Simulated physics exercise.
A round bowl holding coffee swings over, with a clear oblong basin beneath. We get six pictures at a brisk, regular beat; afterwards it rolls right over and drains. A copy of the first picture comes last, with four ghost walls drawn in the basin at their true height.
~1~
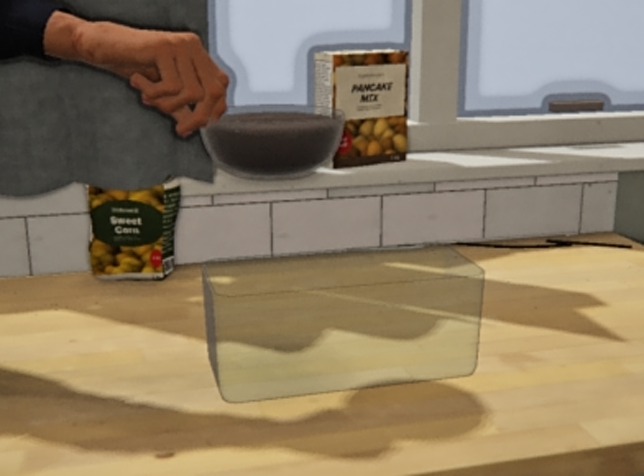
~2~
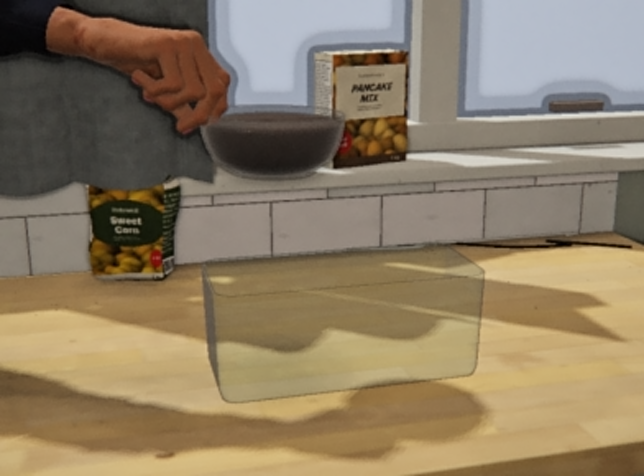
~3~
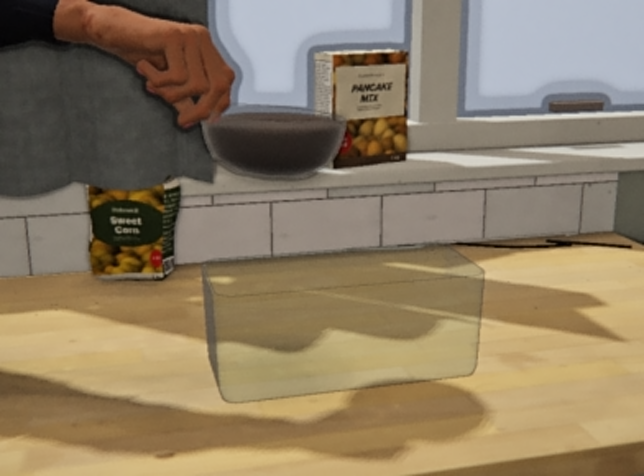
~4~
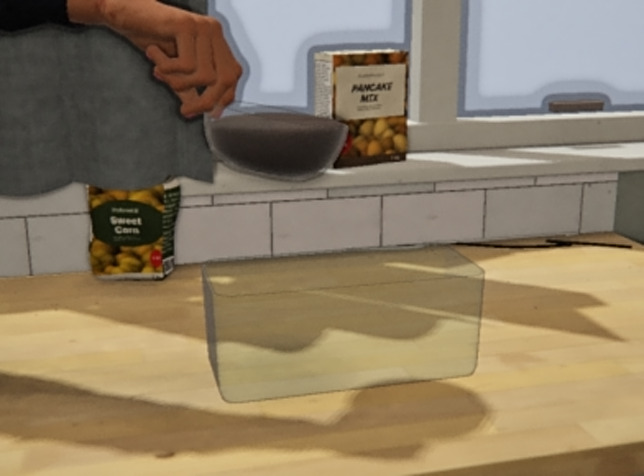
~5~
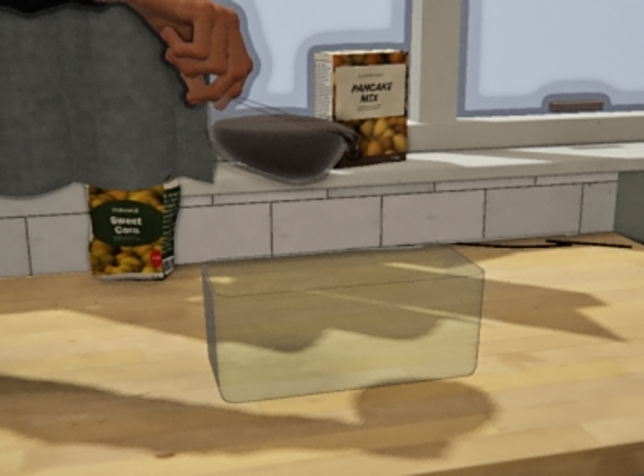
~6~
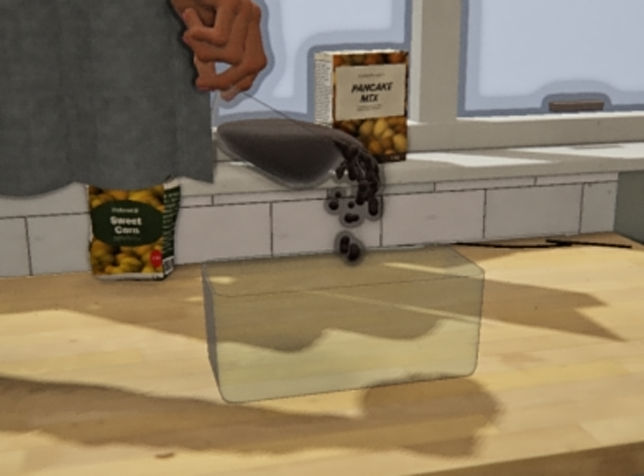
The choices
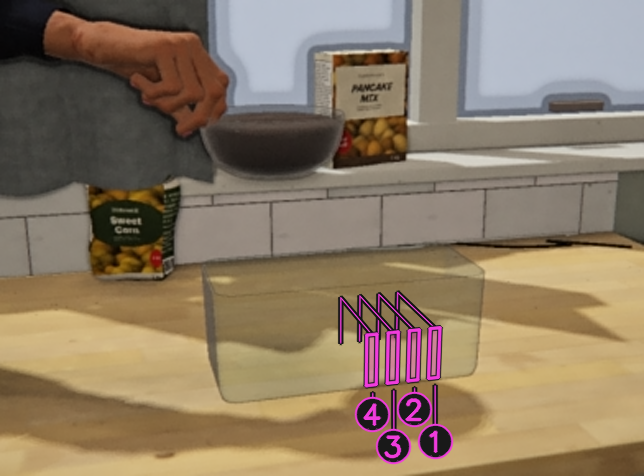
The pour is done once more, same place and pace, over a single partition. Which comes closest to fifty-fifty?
2.
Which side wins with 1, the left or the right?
More ends on the left.
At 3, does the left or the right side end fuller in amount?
More ends on the right.
On the marked copy, 1 at (435, 385); 2 at (414, 388); 3 at (393, 390); 4 at (372, 393).
With 1, about 81 % ends left of the wall and 18 % right of it.
With 2, about 47 % ends left of the wall and 52 % right of it.
With 3, about 25 % ends left of the wall and 74 % right of it.
With 4, about 14 % ends left of the wall and 85 % right of it.
